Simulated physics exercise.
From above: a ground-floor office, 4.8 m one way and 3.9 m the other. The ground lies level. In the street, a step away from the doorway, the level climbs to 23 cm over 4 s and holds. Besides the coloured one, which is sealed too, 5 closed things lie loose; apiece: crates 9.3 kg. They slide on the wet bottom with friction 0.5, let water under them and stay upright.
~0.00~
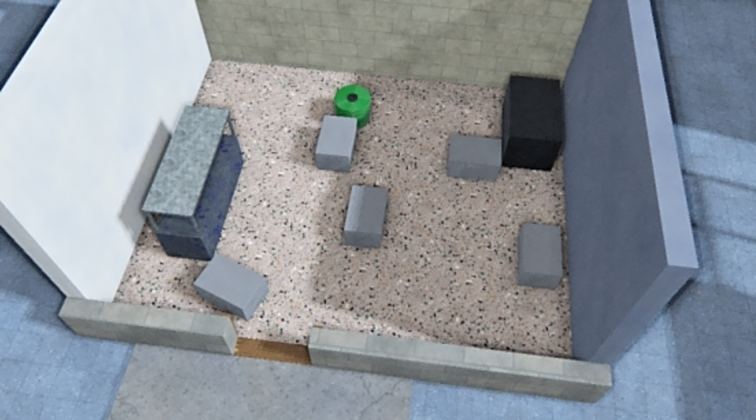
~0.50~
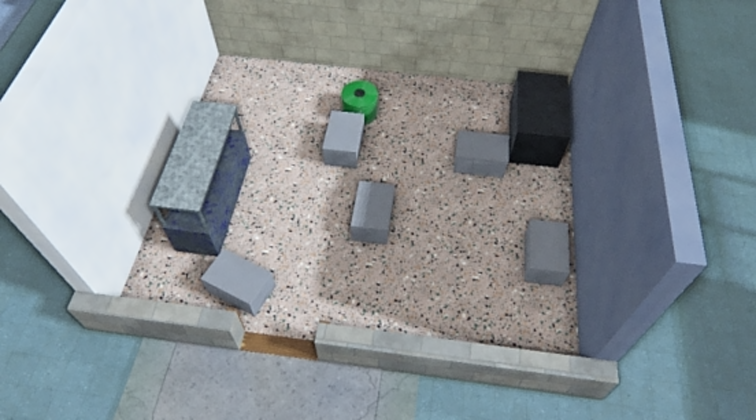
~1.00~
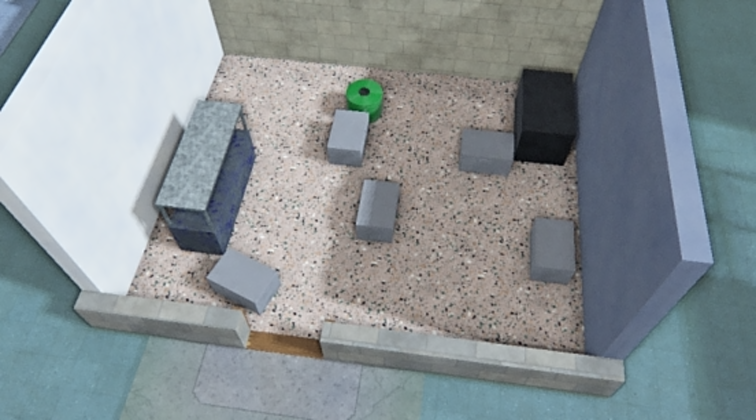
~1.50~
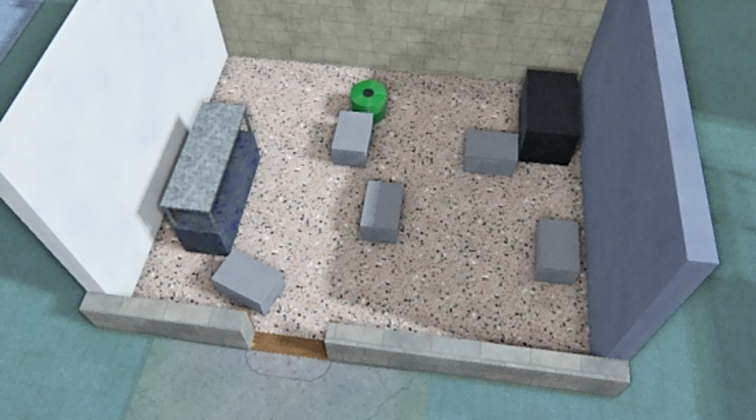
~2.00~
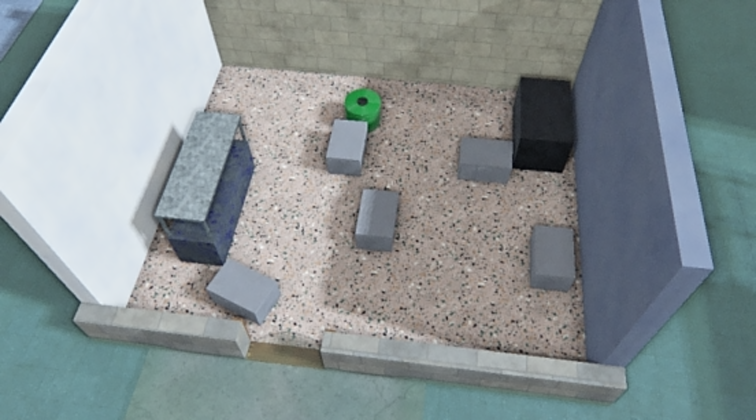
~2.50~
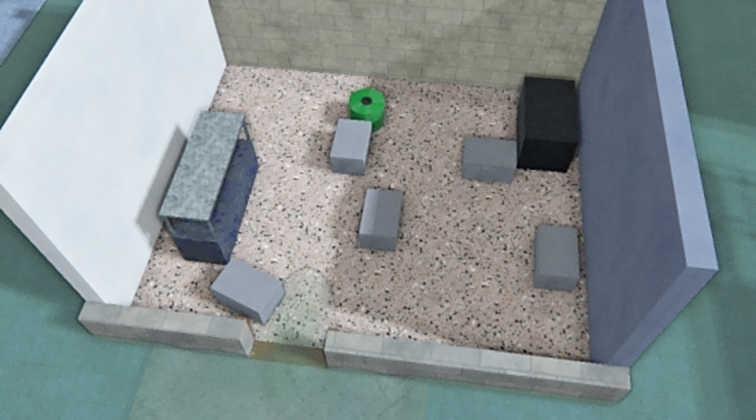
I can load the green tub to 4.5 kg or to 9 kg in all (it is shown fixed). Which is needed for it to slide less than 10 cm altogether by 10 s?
Verdict: Neither weight holds it.
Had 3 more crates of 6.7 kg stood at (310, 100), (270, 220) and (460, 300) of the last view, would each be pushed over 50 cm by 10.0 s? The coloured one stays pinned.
In turn: Over, more, less.
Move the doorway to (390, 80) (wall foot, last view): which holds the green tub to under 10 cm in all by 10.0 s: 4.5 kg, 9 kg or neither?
Then neither weight holds it.
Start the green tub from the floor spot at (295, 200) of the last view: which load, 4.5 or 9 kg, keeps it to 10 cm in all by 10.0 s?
Neither holds.
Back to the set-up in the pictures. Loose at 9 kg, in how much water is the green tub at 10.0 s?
Roughly 7 cm.
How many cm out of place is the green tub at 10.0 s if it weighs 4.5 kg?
Roughly 60 cm.
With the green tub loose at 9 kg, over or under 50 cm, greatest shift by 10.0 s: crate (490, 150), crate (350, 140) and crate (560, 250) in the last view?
In turn: Under, more, under.
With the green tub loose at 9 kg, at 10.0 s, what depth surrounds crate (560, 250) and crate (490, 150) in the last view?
About 4 and 8 cm.
After 3.5 s the green tub would be 0 cm from its start with 4.5 kg and 0 cm from its start with 9 kg; 0 cm of water round it then.
After 4.5 s the green tub would be 1 cm from its start with 4.5 kg and 0 cm from its start with 9 kg; 1 cm of water round it then.
After 7.0 s the green tub would be 34 cm from its start with 4.5 kg and 0 cm from its start with 9 kg; 4 cm of water round it then.
After 10.0 s the green tub would be 56 cm from its start with 4.5 kg and 69 cm from its start with 9 kg; 7 cm of water round it then.
